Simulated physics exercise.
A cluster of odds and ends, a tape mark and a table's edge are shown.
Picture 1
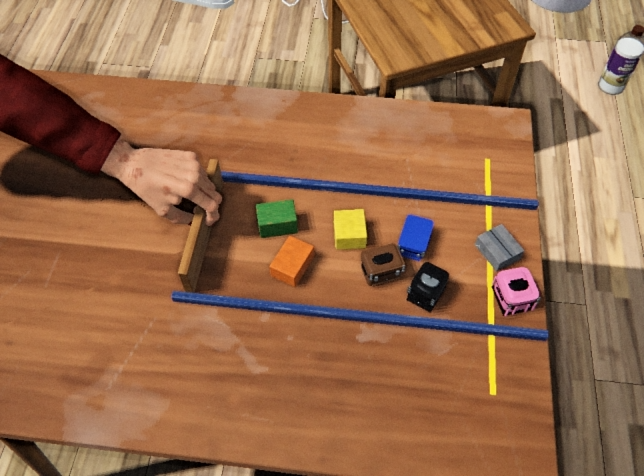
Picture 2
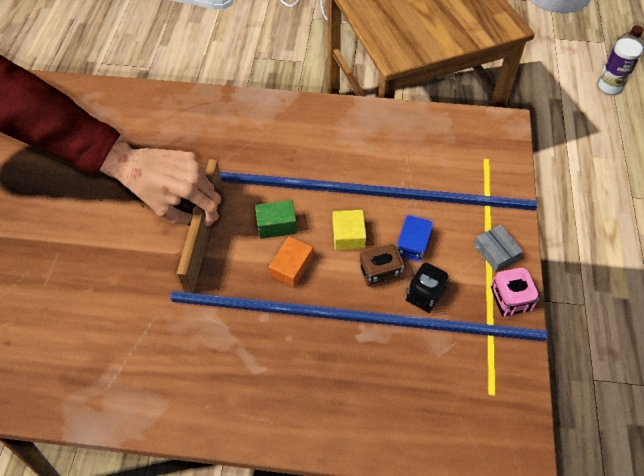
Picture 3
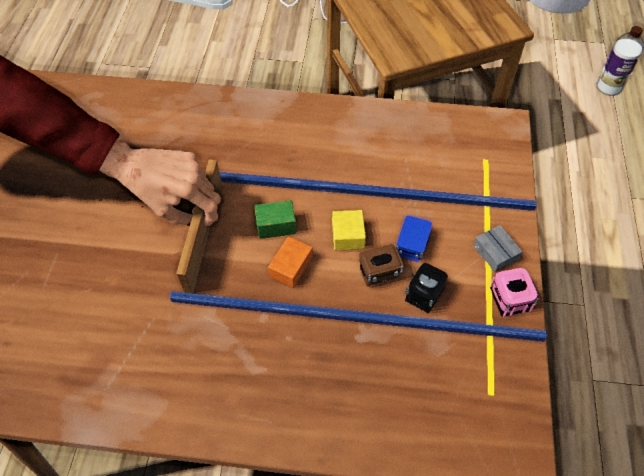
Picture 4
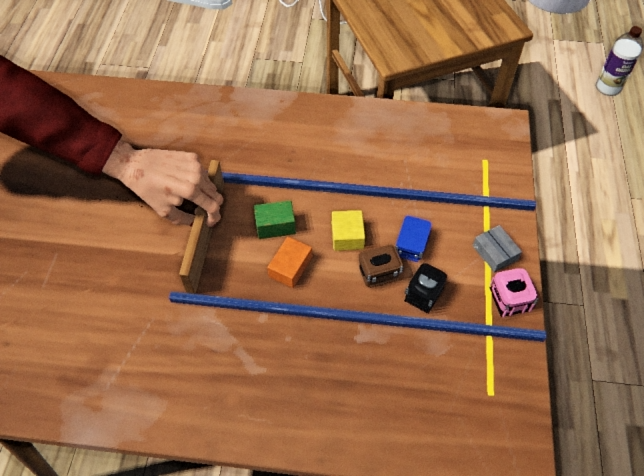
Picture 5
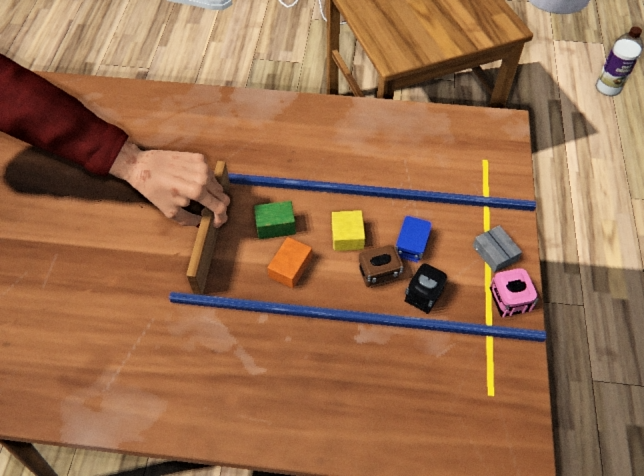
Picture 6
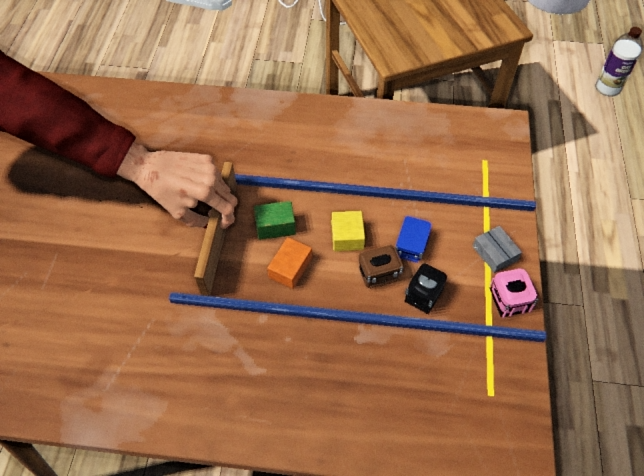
A hand in a dark red sleeve held a wooden board upright between two blue rods, then slid it slightly right toward the small colored blocks and cases, which stayed still near the yellow tape.
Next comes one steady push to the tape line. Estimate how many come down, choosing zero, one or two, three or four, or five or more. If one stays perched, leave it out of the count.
Missing: Three up to four.
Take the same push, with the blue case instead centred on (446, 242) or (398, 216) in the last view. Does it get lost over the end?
The blue case drops away, then stays in place.
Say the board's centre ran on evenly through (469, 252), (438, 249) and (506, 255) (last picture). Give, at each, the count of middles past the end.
Going through the three places, I get 3, 1 and 5.
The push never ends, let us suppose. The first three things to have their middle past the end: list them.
The grey box, the blue case, the pink case.
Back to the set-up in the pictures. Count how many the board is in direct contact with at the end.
It is in contact with 3.
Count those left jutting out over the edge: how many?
I'd say 1 of them.
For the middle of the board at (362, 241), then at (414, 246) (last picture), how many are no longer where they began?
By the first moment it's 6, by the second it's 7.
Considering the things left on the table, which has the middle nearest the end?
It's the brown case that ends nearest.
Soon after, none off yet; pink case at rest near (513, 293); grey box at rest near (497, 249); black case at rest near (426, 288).
After that, none off yet; pink case at rest near (513, 293); grey box displaced about its own width near (524, 256); black case displaced about its own width near (457, 304).
In the end, the number that fall off is three or four; gone, yellow block, blue case, grey box and pink case.
